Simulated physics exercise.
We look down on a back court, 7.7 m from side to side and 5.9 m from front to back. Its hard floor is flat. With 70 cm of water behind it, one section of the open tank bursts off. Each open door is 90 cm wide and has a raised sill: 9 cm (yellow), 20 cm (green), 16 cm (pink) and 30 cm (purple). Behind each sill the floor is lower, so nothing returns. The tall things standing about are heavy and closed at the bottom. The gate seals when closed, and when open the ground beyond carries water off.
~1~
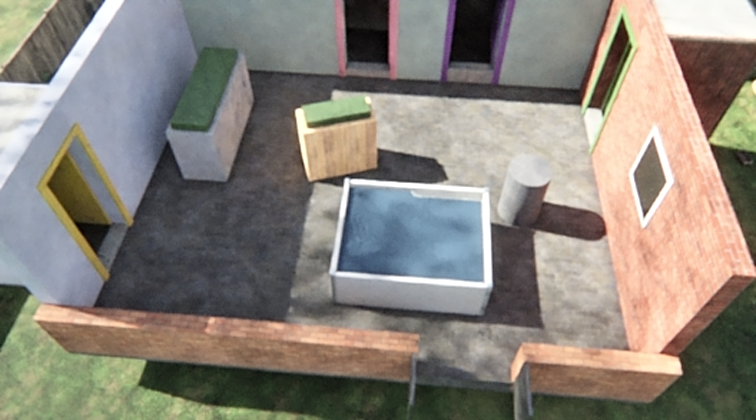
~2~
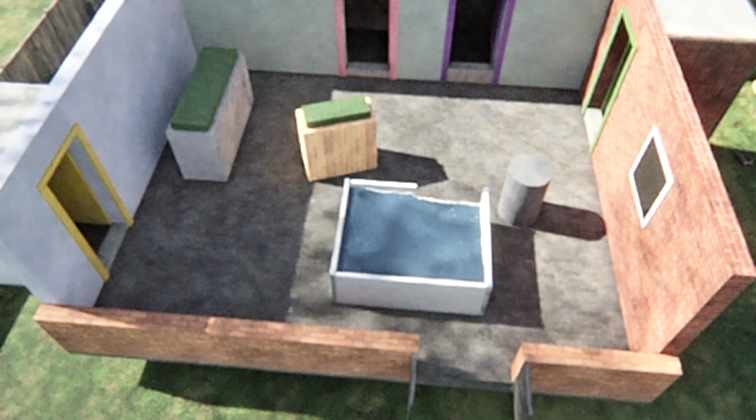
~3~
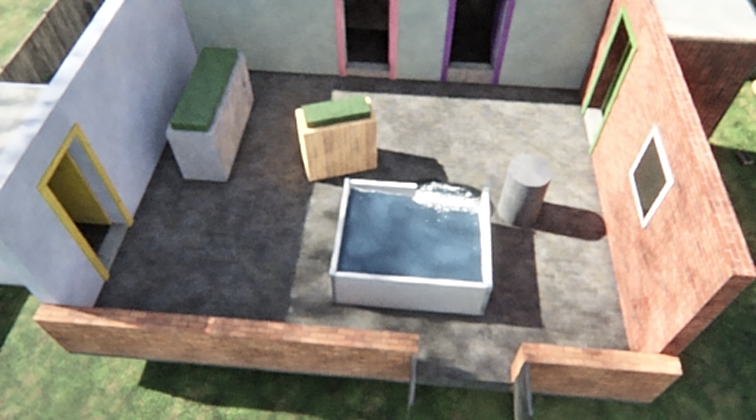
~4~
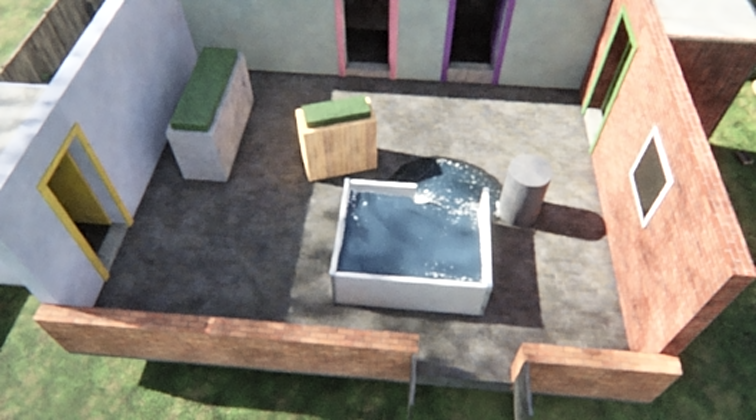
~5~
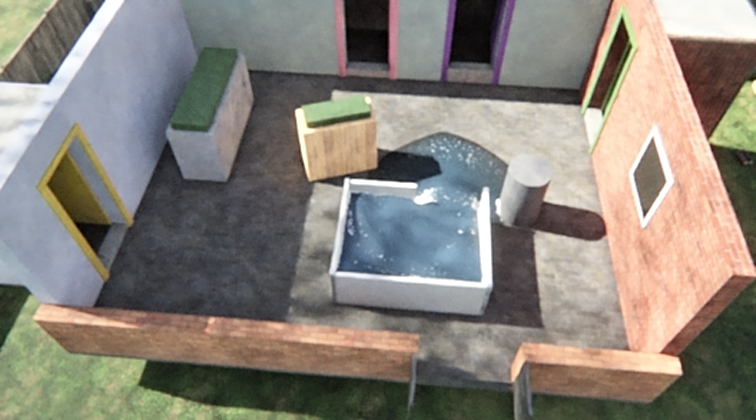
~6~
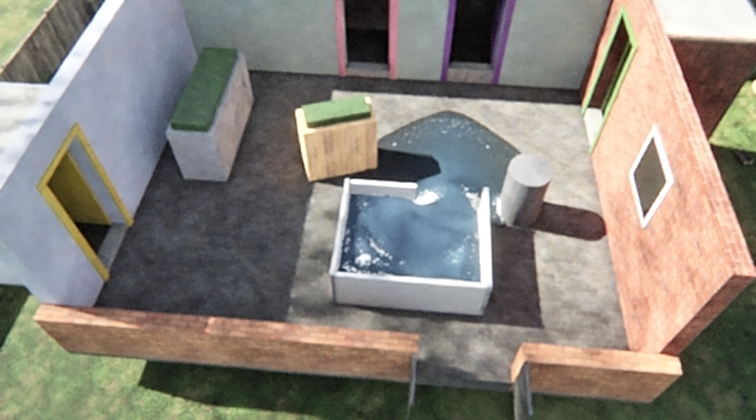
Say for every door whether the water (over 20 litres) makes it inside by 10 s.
The water let in: At the yellow door it keeps below the limit; at the green door it stays under the limit; at the pink door it does not reach the limit; at the purple door it keeps below the limit.
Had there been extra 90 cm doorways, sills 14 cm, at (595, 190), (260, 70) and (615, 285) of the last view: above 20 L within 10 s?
In that order: Below, under, not over.
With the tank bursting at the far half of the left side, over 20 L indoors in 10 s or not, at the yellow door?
Against that limit: Yellow over.
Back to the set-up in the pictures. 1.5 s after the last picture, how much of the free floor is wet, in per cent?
Some 35 per cent of it.
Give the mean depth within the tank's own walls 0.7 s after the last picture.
Some 44 cm.
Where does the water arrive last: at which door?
It is the yellow one.
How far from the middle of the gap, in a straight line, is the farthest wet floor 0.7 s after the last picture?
Roughly 3.8 m.
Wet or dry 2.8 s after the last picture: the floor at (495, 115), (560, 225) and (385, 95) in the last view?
In that order: Flooded, still dry, wet.
Then, 0.7 s after the last picture water covers 25 % of the floor and is deepest (36 cm) near (456, 215); yellow door not reached, green door not reached, pink door not reached, purple door 25 cm at the sill, 0 L in.
Then, 1.5 s after the last picture water covers 35 % of the floor and is deepest (42 cm) near (567, 92); yellow door not reached, green door 12 cm at the sill, 0 L in, pink door 19 cm at the sill, 0 L in, purple door 26 cm at the sill, 0 L in.
Then, 2.8 s after the last picture water covers 40 % of the floor and is deepest (23 cm) near (493, 88); yellow door not reached, green door 17 cm at the sill, 1 L in, pink door 13 cm at the sill, 4 L in, purple door 18 cm at the sill, 0 L in.
Then, 5.3 s after the last picture water covers 70 % of the floor and is deepest (16 cm) near (589, 372); yellow door not reached, green door 11 cm at the sill, 2 L in, pink door 8 cm at the sill, 4 L in, purple door 11 cm at the sill, 0 L in.
Then, 9.3 s after the last picture water covers 95 % of the floor and is deepest (10 cm) near (84, 329); yellow door 3 cm at the sill, 0 L in, green door 7 cm at the sill, 2 L in, pink door 5 cm at the sill, 4 L in, purple door 7 cm at the sill, 0 L in.
